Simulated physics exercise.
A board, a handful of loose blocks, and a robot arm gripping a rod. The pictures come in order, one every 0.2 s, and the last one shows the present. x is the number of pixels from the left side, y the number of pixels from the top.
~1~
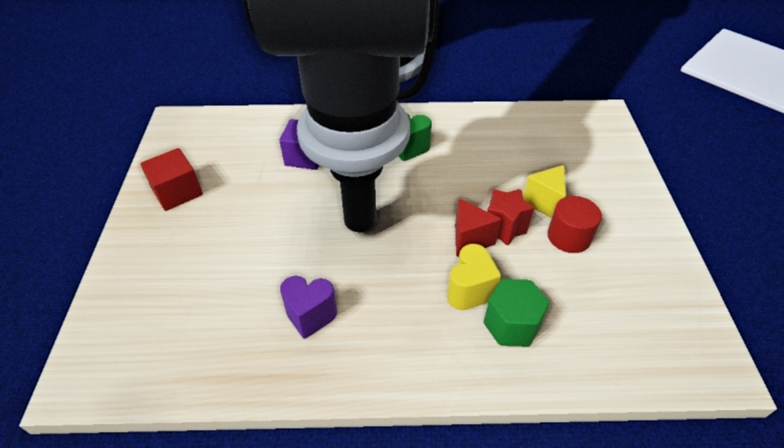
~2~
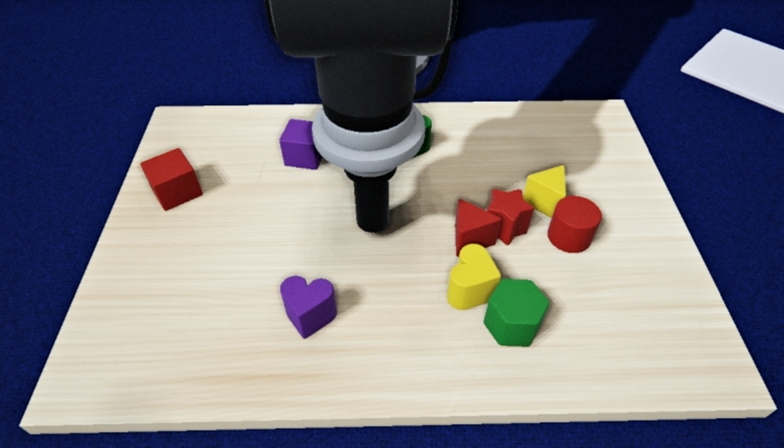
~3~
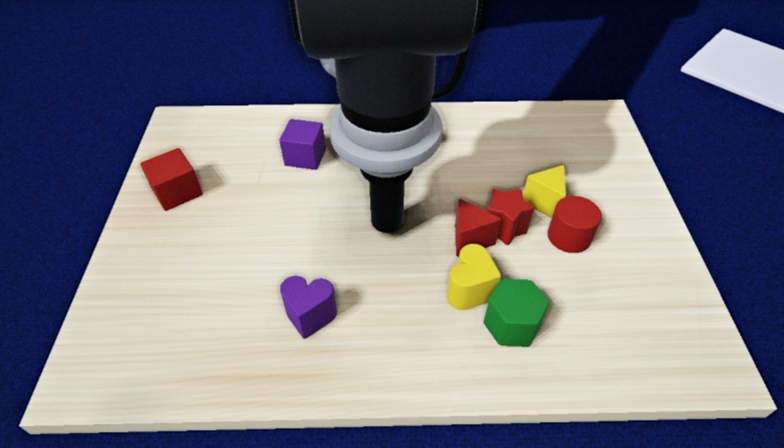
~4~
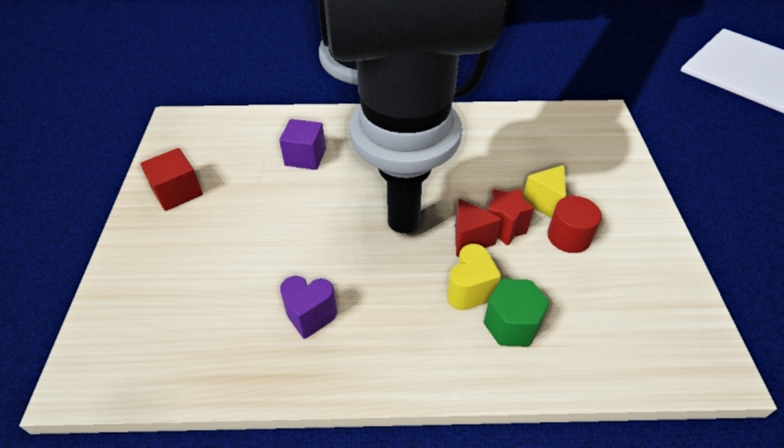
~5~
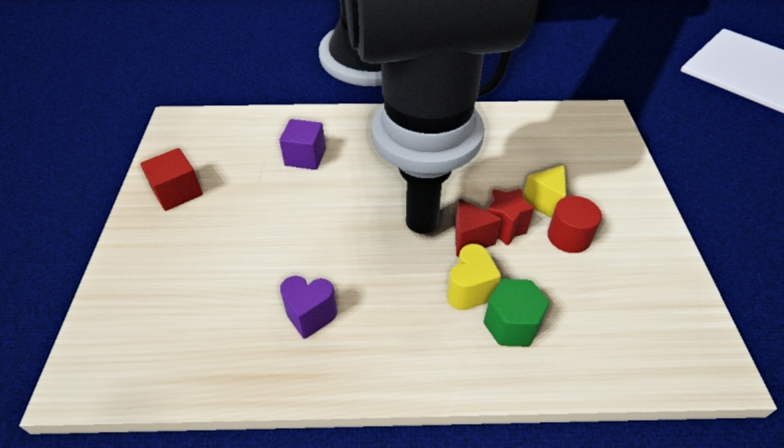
On a pale wooden board, a black robot arm moves its rod steadily right toward a red triangular block, the coloured blocks staying still.
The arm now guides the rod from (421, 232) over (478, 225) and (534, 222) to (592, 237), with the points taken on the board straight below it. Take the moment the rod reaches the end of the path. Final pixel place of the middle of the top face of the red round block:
My prediction: (676, 242).
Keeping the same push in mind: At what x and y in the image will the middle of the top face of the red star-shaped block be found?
The top centre is at (638, 216).
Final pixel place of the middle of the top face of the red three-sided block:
Its top centre lands on (502, 224).
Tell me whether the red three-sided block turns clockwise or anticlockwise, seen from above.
Looking down, my answer is that the red three-sided block rotates clockwise.
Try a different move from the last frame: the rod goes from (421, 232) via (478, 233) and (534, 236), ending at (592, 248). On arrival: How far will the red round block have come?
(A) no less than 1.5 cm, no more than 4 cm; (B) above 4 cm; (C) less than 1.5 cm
B.
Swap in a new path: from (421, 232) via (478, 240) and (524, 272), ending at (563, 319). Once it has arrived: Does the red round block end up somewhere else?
No, I don't think so.
The first path, step by step. One third of the way, rod (480, 215); red three-sided block (498, 222), turned 60° clockwise; red star-shaped block (525, 202), turned 35° anticlockwise.
Two thirds of the way, rod (537, 212); red three-sided block (502, 224), turned 70° clockwise; red star-shaped block (576, 202); yellow three-sided block (560, 176), turned 30° anticlockwise; red round block (617, 222).
At the end, rod (596, 227); red three-sided block (502, 224), turned 70° clockwise; red star-shaped block (638, 216); yellow three-sided block (560, 176), turned 30° anticlockwise; red round block (676, 242).
